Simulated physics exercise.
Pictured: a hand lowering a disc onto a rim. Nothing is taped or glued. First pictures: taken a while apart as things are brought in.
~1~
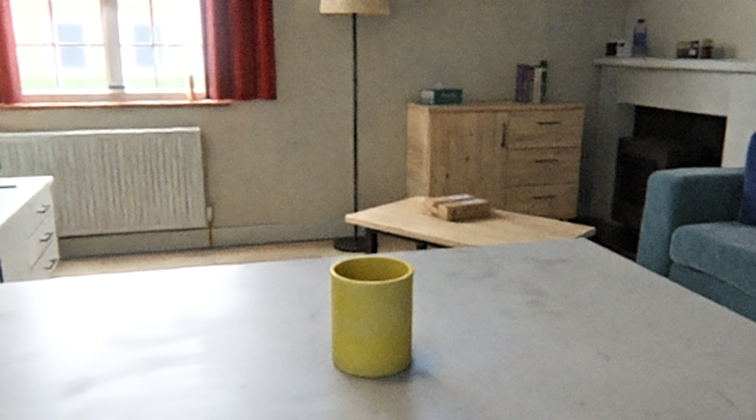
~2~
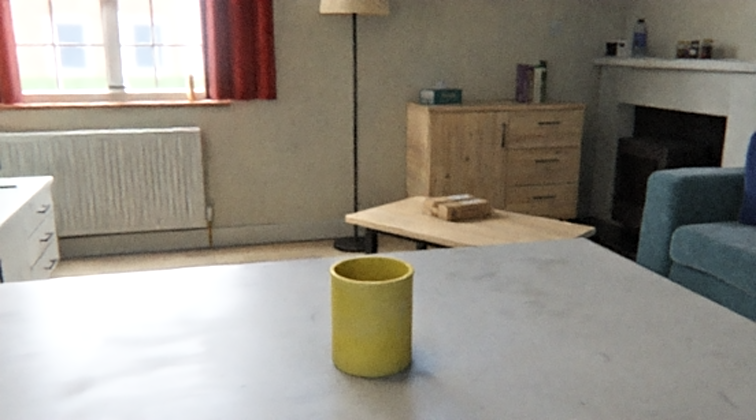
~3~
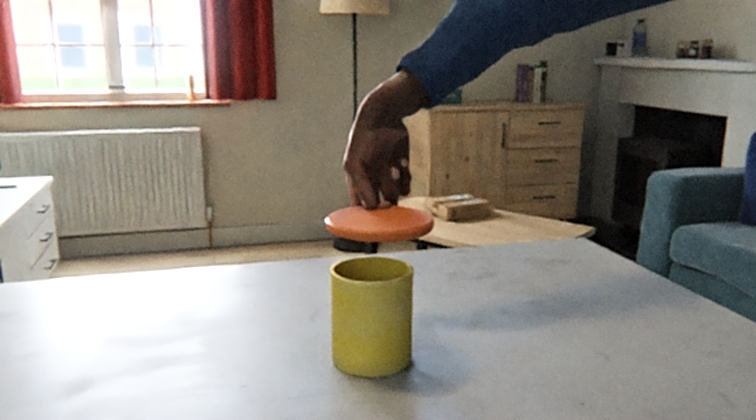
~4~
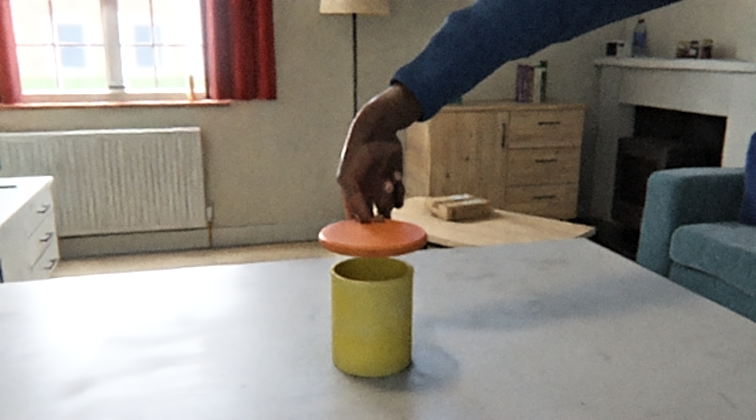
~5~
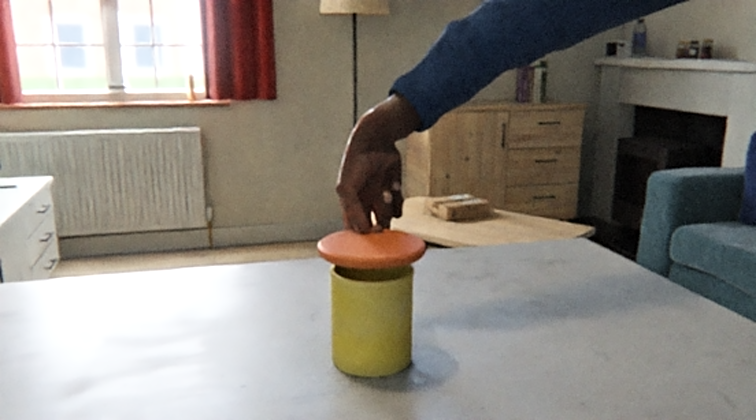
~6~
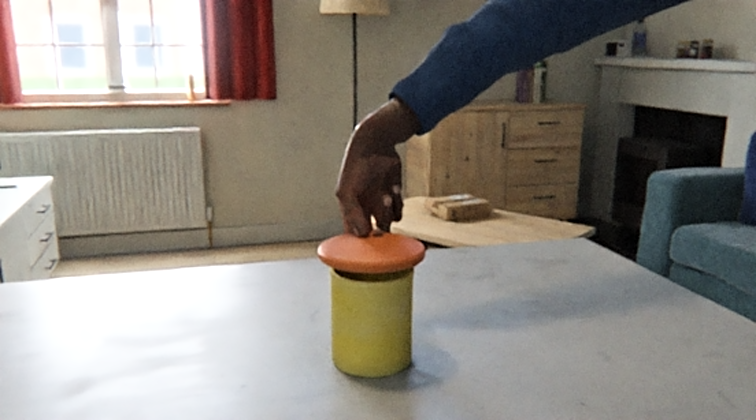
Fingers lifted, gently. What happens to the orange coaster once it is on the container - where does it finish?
It stays across the opening.
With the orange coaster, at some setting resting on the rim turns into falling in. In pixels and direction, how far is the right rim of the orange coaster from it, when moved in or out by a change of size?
Shift: 16 px, leftward.
Then, 0.10 s on from there, orange coaster sitting on the rim near (372, 265).
In the end, the orange coaster works as a lid, near (372, 264).
